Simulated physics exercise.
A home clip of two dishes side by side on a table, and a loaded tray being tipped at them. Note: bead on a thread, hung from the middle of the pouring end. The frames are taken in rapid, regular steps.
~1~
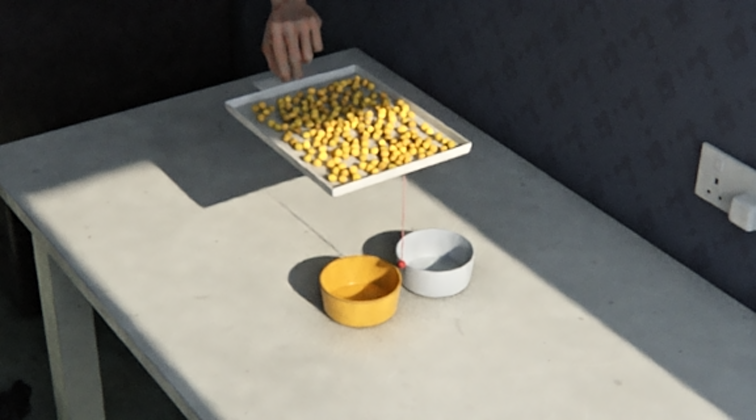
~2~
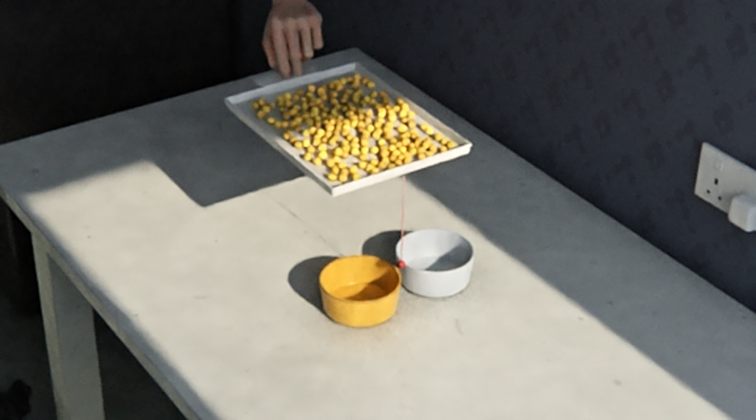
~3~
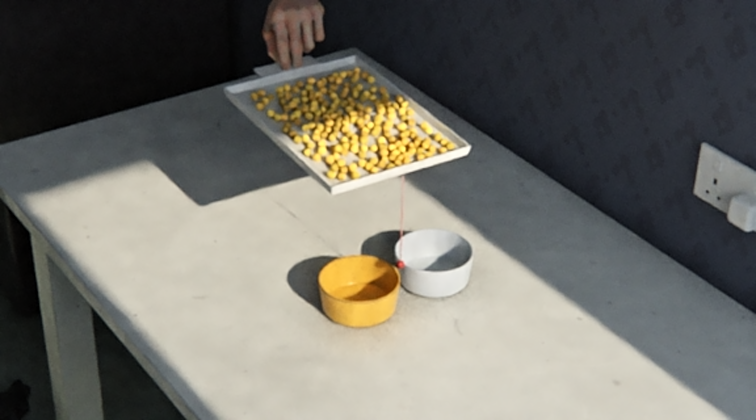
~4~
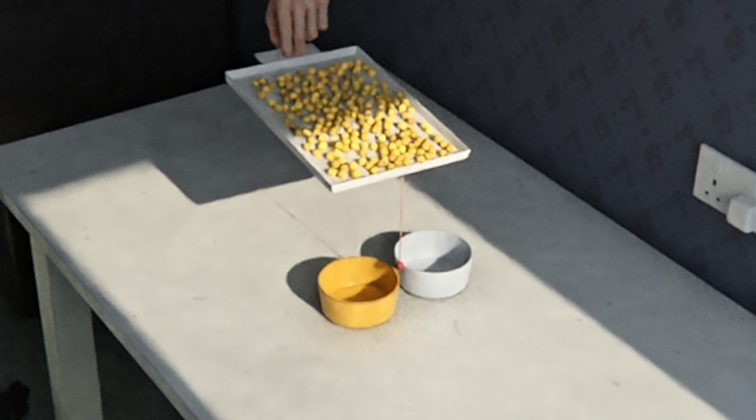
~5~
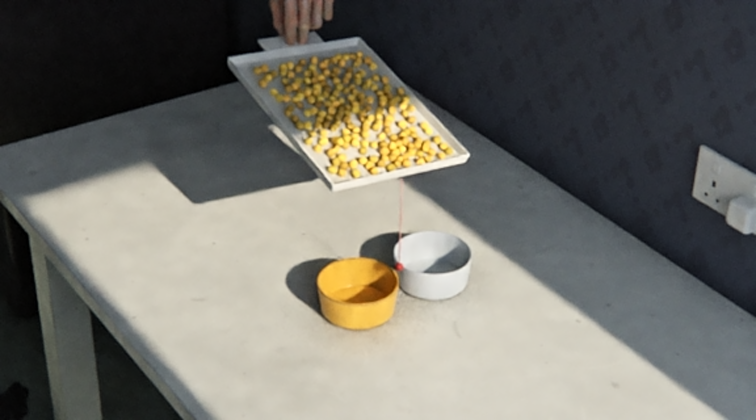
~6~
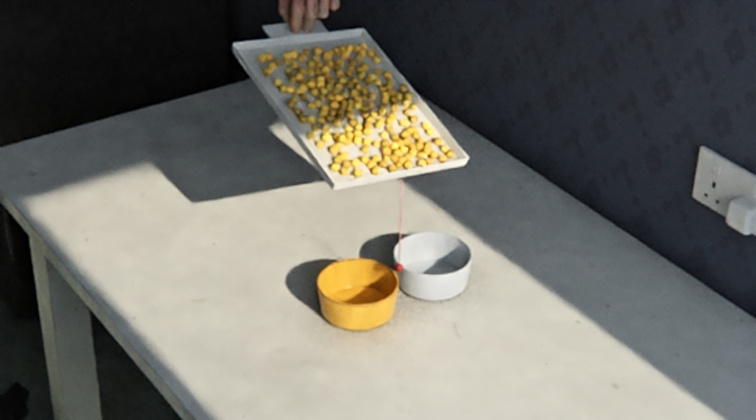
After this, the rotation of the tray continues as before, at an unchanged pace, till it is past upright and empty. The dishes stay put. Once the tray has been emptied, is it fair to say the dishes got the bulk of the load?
No, they got less than half.
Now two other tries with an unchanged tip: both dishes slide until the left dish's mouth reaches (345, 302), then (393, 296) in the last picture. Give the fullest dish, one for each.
In the first try it's the one on the right, and in the second it's the one on the right.
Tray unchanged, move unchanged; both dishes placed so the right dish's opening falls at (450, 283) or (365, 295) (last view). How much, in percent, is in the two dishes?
Trial 1 50%, trial 2 0%.
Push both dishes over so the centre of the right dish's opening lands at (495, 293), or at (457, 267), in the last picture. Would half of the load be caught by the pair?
Try 1: Not up to half; try 2: In excess of half.
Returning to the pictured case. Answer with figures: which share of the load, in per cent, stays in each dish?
Left dish: Around 0 in a hundred; right dish: Around 30 in a hundred.
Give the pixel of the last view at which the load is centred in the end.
Resting centre, last picture - approx. (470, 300).
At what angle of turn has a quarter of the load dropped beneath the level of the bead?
That happens at close to 115 degrees.
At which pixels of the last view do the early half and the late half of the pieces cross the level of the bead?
I'd say around (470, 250) at first, then around (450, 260).
Just after the last frame, tray tipped steeply; almost all on the tray; just a few in the air.
A moment on, tray tipped past a quarter turn; almost all on the tray; about a tenth outside both.
Further on, tray tipped past a quarter turn; roughly a third in the right dish; roughly two thirds outside both.
When it is over, tray tipped past a quarter turn; not one in the left dish; roughly a third in the right dish; roughly two thirds outside both.
